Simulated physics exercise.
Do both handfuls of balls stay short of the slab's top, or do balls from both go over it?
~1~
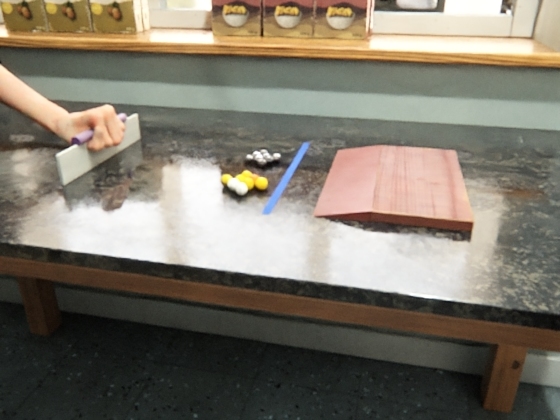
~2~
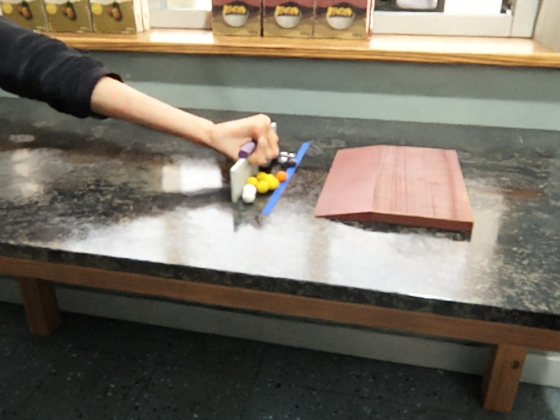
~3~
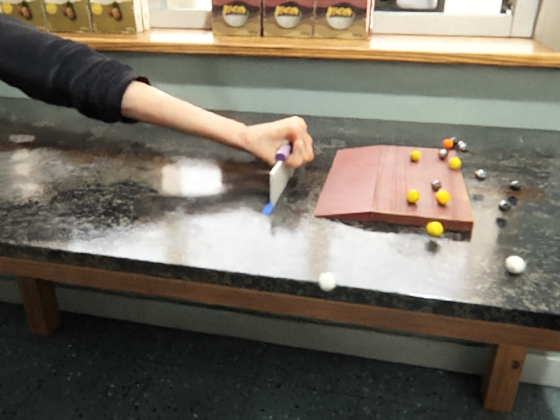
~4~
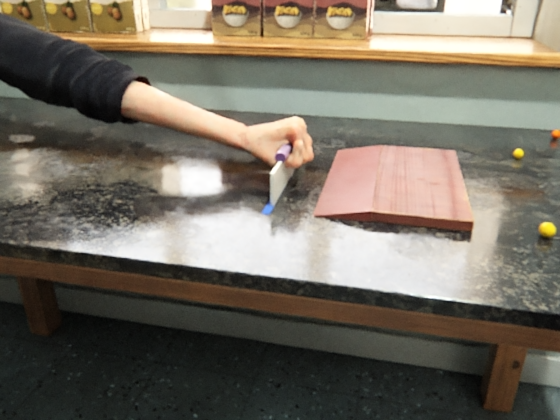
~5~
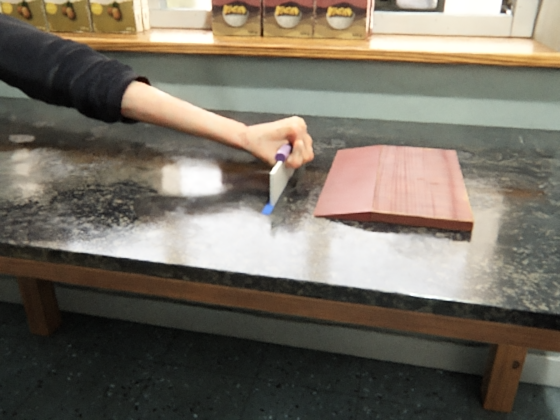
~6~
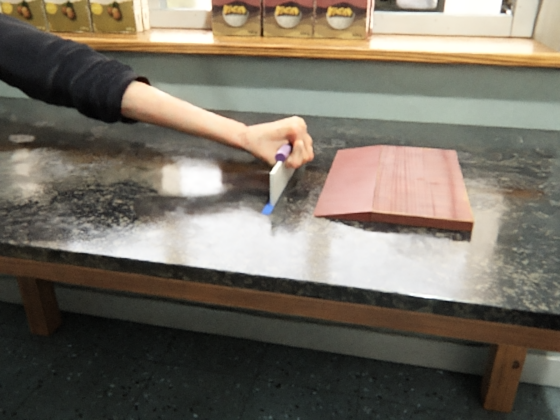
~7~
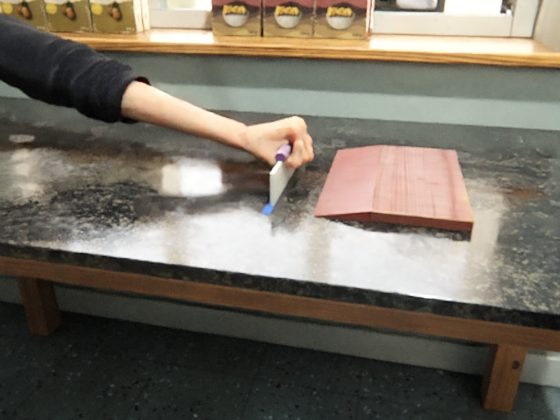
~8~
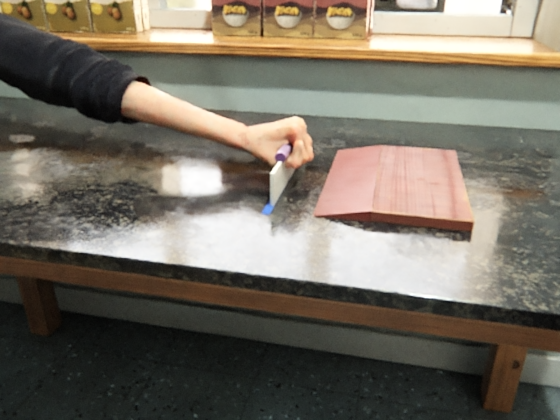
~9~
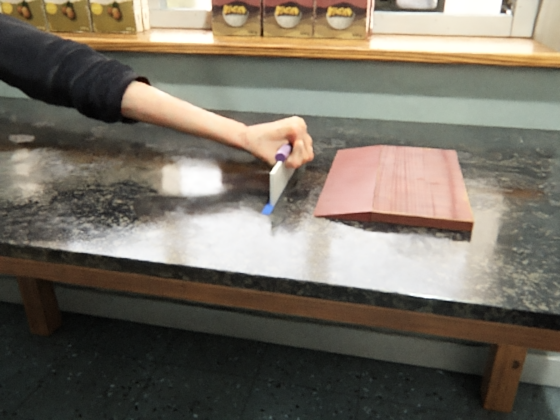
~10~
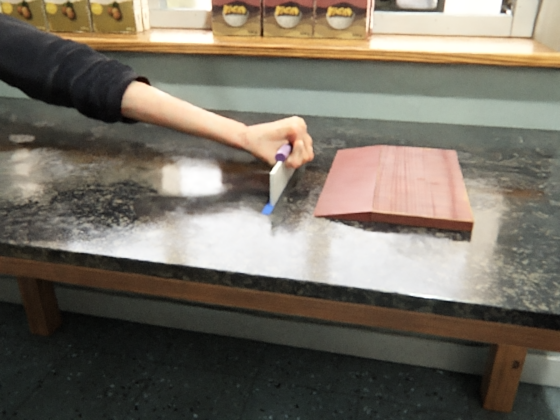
Balls from both the near handful and the far handful go over the top.
